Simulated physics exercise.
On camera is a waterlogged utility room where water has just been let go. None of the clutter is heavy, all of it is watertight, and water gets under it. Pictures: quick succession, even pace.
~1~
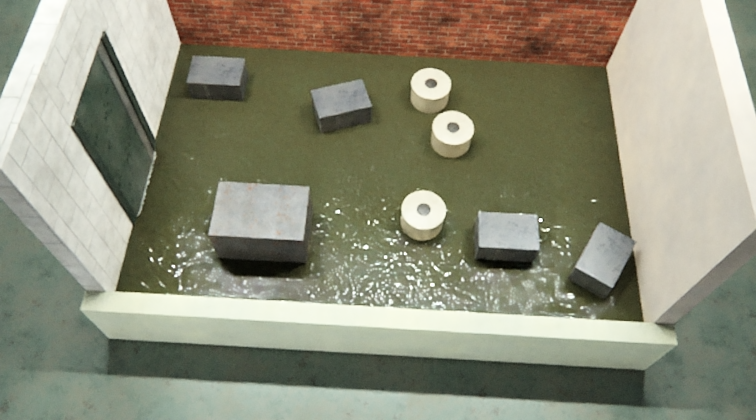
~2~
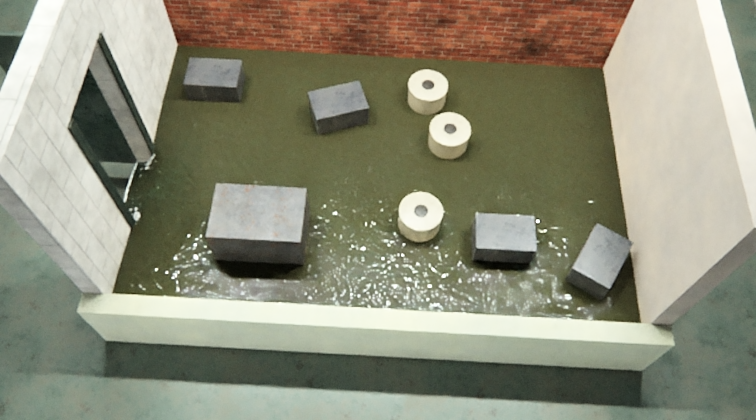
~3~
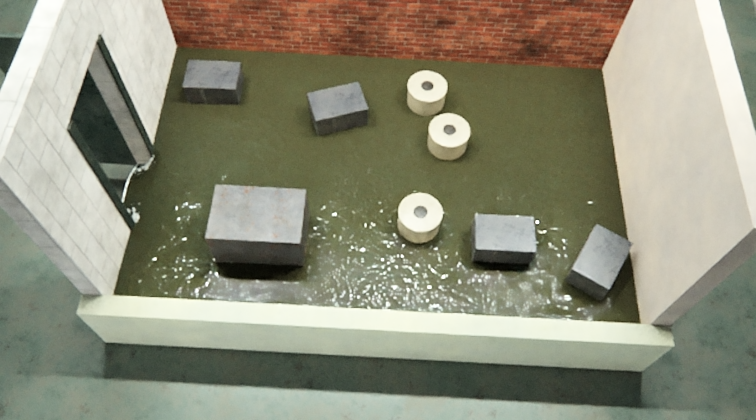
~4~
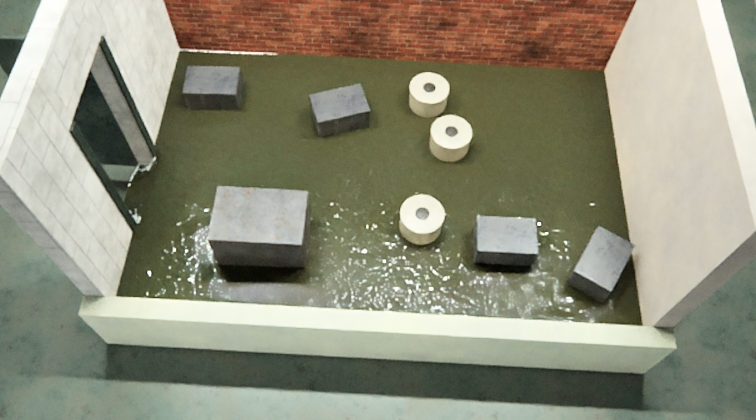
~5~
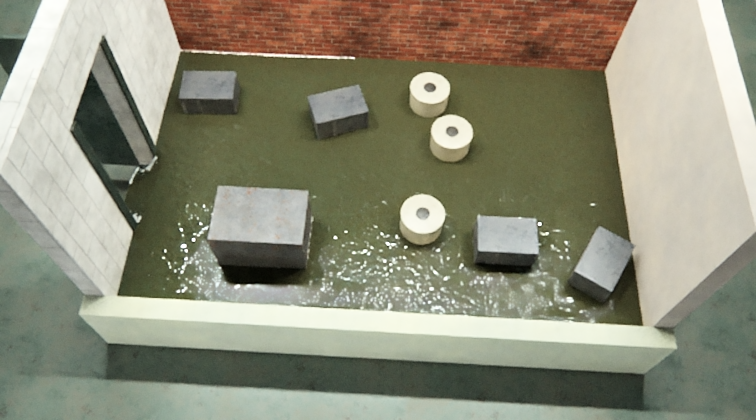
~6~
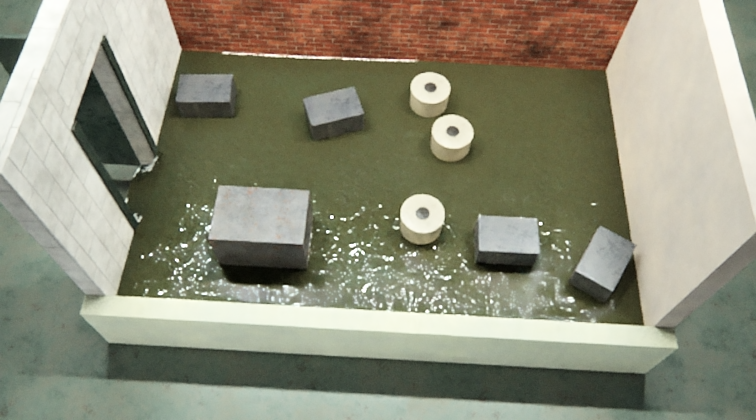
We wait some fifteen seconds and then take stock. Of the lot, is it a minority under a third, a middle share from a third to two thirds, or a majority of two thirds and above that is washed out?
Watching it, I'd put the amount that escapes beneath one third.
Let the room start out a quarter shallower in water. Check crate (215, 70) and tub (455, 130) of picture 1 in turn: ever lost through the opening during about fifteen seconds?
So, for the first: Escapes the room, and for the second: Held back.
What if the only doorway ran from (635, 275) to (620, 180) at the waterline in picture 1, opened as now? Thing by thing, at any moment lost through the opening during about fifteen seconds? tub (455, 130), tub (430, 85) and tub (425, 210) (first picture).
Lost, lost, lost.
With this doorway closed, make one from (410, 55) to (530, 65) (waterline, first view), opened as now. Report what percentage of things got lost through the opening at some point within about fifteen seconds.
I'd put it near 70 per cent.
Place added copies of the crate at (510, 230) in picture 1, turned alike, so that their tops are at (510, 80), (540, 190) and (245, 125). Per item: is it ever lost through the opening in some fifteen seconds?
First doesn't escape, second doesn't escape, third escapes.
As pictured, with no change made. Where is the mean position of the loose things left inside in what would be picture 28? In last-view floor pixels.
Mean position: About (367, 196).
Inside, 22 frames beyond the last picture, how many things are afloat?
My count is 6.
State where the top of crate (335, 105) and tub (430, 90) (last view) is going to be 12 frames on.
(252, 116) and (373, 90), roughly.
A moment on, 0 of 7 are out; 7 afloat.
Next, 1 of 7 are out; 6 afloat.
Later, 1 of 7 are out; 6 afloat.
In the end, 2 of 7 are out; 5 afloat.
